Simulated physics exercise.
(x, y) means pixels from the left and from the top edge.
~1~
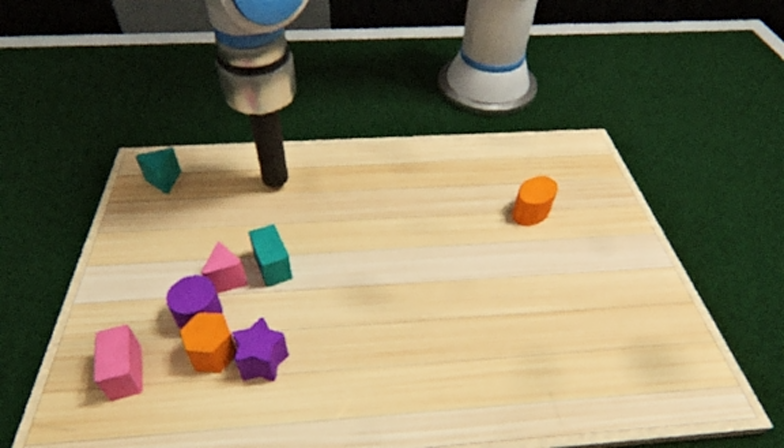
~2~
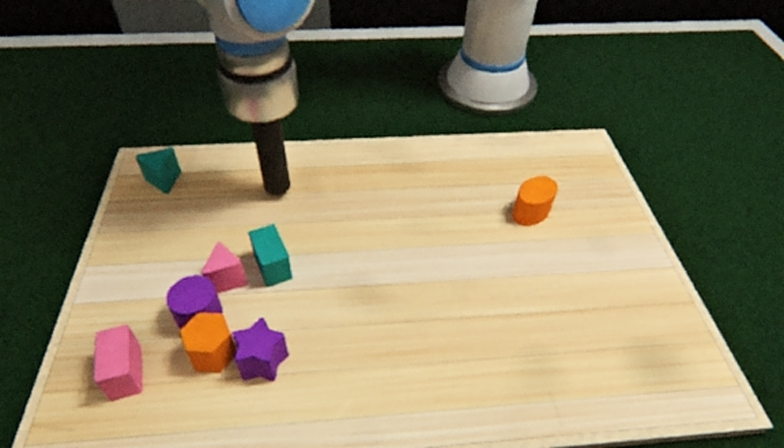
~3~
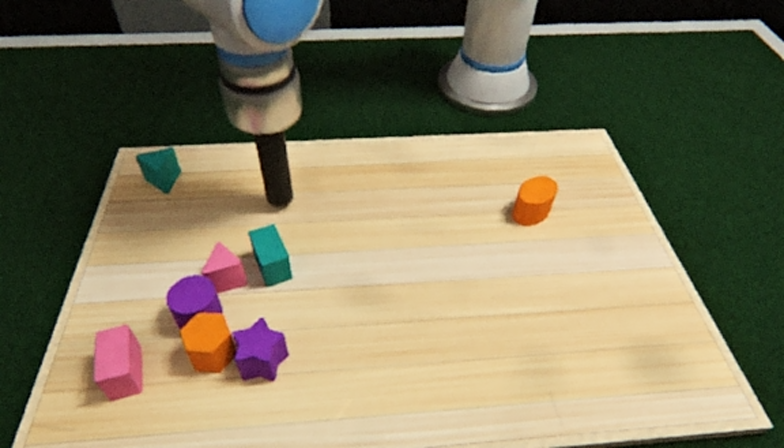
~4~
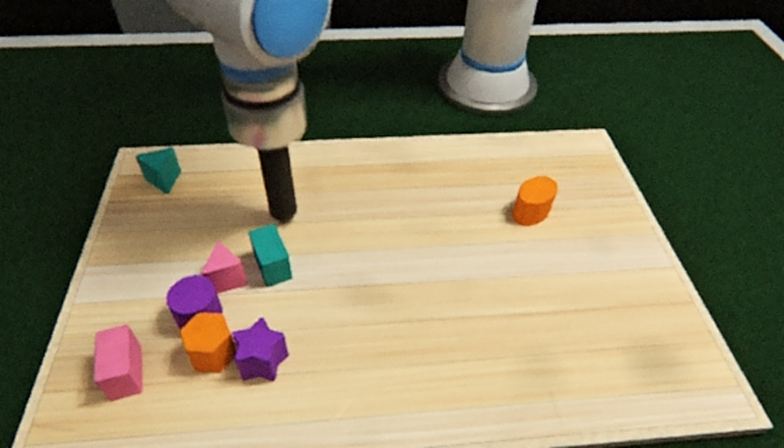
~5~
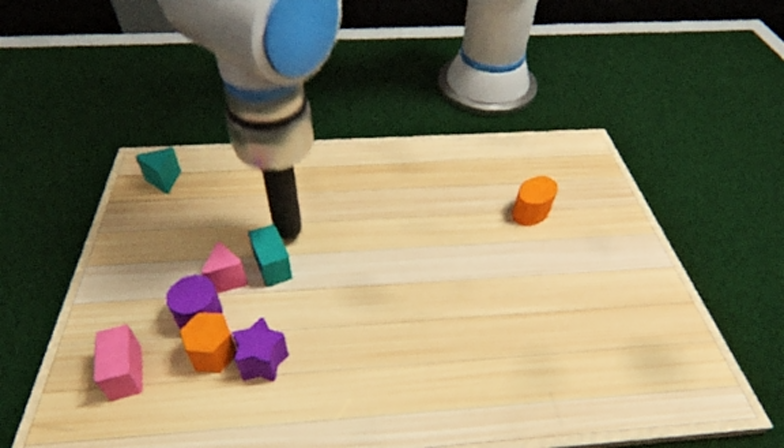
At the start, a robot arm holds a dark post over a wooden board, above a cluster of pink, turquoise, purple and orange blocks. The post moves steadily down and slightly right, until it is close beside the turquoise oblong, while all the blocks stay still.
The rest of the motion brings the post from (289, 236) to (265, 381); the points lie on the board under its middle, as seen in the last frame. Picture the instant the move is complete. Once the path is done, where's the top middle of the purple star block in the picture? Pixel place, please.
Around pixel (238, 405).
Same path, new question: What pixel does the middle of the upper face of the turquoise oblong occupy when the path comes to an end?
Located at (239, 276).
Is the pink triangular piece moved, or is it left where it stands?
By the time the path is finished, it has moved at least a centimetre.
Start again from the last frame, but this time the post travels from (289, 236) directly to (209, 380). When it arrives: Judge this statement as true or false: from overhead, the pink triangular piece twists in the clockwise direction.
Verdict: True.
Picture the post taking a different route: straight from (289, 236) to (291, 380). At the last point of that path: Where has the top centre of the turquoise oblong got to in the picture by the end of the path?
Its top middle will sit at (253, 258).
On the path given first. One third of the way, post at (279, 272); pink triangular piece at (213, 261), turned 20° clockwise; turquoise oblong at (247, 268).
Two thirds of the way, post at (271, 321); pink triangular piece at (210, 262), turned 30° clockwise; purple star block at (256, 344); turquoise oblong at (239, 276), turned 25° clockwise.
At the end, post at (263, 375); orange six-sided block unmoved; pink triangular piece at (210, 262), turned 30° clockwise; purple star block at (238, 405), turned 15° clockwise; turquoise oblong at (239, 276), turned 25° clockwise.
